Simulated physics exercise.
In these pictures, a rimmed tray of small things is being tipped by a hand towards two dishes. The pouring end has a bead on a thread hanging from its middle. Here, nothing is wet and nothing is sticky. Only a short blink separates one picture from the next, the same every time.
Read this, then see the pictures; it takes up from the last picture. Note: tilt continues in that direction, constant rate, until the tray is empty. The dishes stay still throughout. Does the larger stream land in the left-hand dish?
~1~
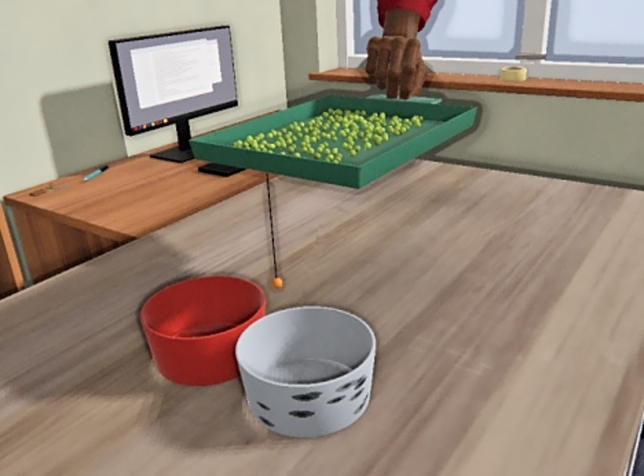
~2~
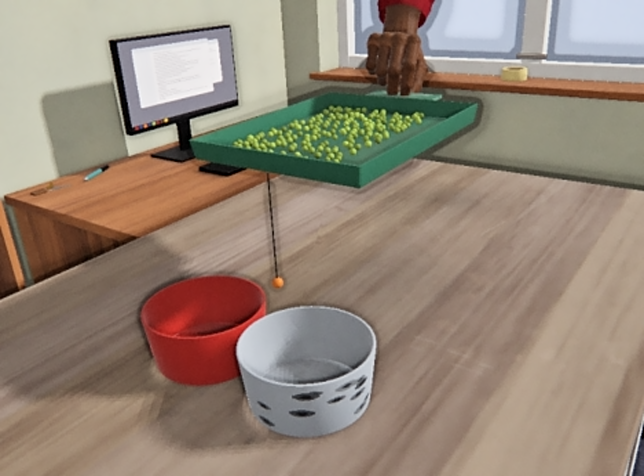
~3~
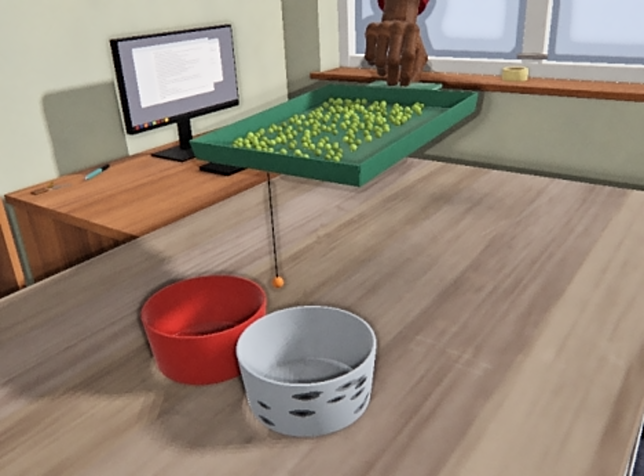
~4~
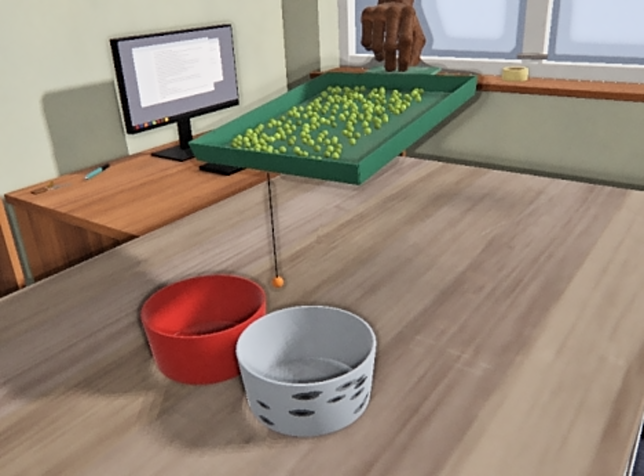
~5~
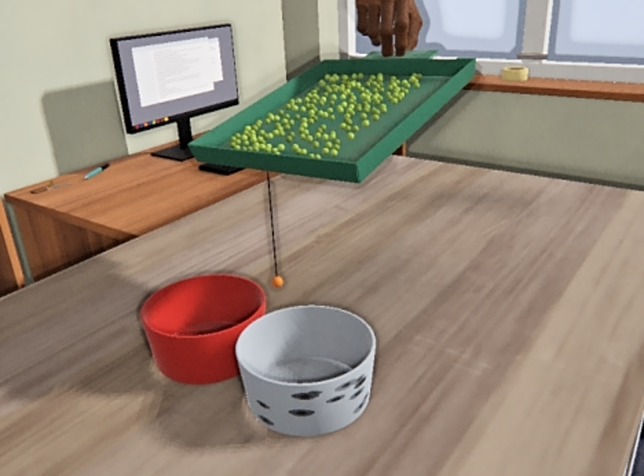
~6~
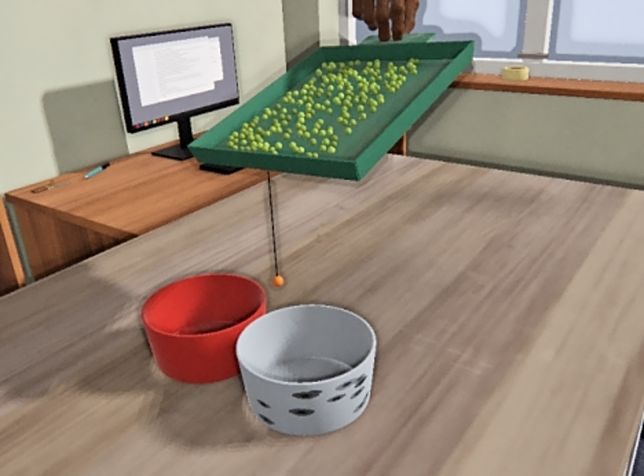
The leftmost dish is going to catch more.
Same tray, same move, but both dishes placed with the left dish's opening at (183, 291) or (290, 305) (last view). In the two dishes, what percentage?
First case 90 in a hundred, second case 10 in a hundred.
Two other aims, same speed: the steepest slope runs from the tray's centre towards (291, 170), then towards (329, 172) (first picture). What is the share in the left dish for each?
Roughly 30 % in the first case and 0 % in the second.
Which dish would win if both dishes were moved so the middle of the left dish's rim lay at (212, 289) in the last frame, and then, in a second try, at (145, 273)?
First try: The leftmost dish; second try: The rightmost dish.
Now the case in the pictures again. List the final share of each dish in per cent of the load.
Looks like close to 90 % lands in the left dish and close to 0 % in the right one.
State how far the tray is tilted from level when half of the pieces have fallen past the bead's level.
It sits at roughly 115°.
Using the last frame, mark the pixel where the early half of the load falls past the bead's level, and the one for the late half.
The early half goes through (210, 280), the late half through (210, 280).
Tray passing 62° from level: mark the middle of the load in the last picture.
Centre estimate: (235, 152).
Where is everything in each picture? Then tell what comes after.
In the first picture, corners of the pouring end at (193, 140) and (358, 165), level; middle of the load at (332, 134), dried peas; left dish at (161, 355); right dish at (264, 403); bead on its thread at (277, 283).
In the second picture, corners of the pouring end at (194, 140) and (359, 165), level; middle of the load at (333, 132).
In the third picture, corners of the pouring end at (194, 140) and (358, 164), tipped barely, lowest at the left corner; middle of the load at (333, 127).
In the fourth picture, corners of the pouring end at (193, 142) and (357, 163), tipped a little, lowest at the left corner; middle of the load at (332, 119).
In the fifth picture, corners of the pouring end at (192, 143) and (355, 161), tipped a little, lowest at the left corner; middle of the load at (330, 111).
In the sixth picture, corners of the pouring end at (191, 145) and (354, 160), tipped clearly, lowest at the left corner; middle of the load at (327, 103); left dish at (161, 352); right dish at (264, 401).
Soon after the last picture, tray tipped steeply; nearly all on the tray; a stray few in the left dish; a stray few outside both; a stray few in the air.
A little later, tray tipped past a quarter turn; most on the tray; a small part in the left dish; a stray few outside both; a small part in the air.
Later still, tray tipped past a quarter turn; a stray few in the right dish; nearly all in the left dish; a small part outside both.
At rest, tray tipped past a quarter turn; a stray few in the right dish; nearly all in the left dish; a small part outside both.
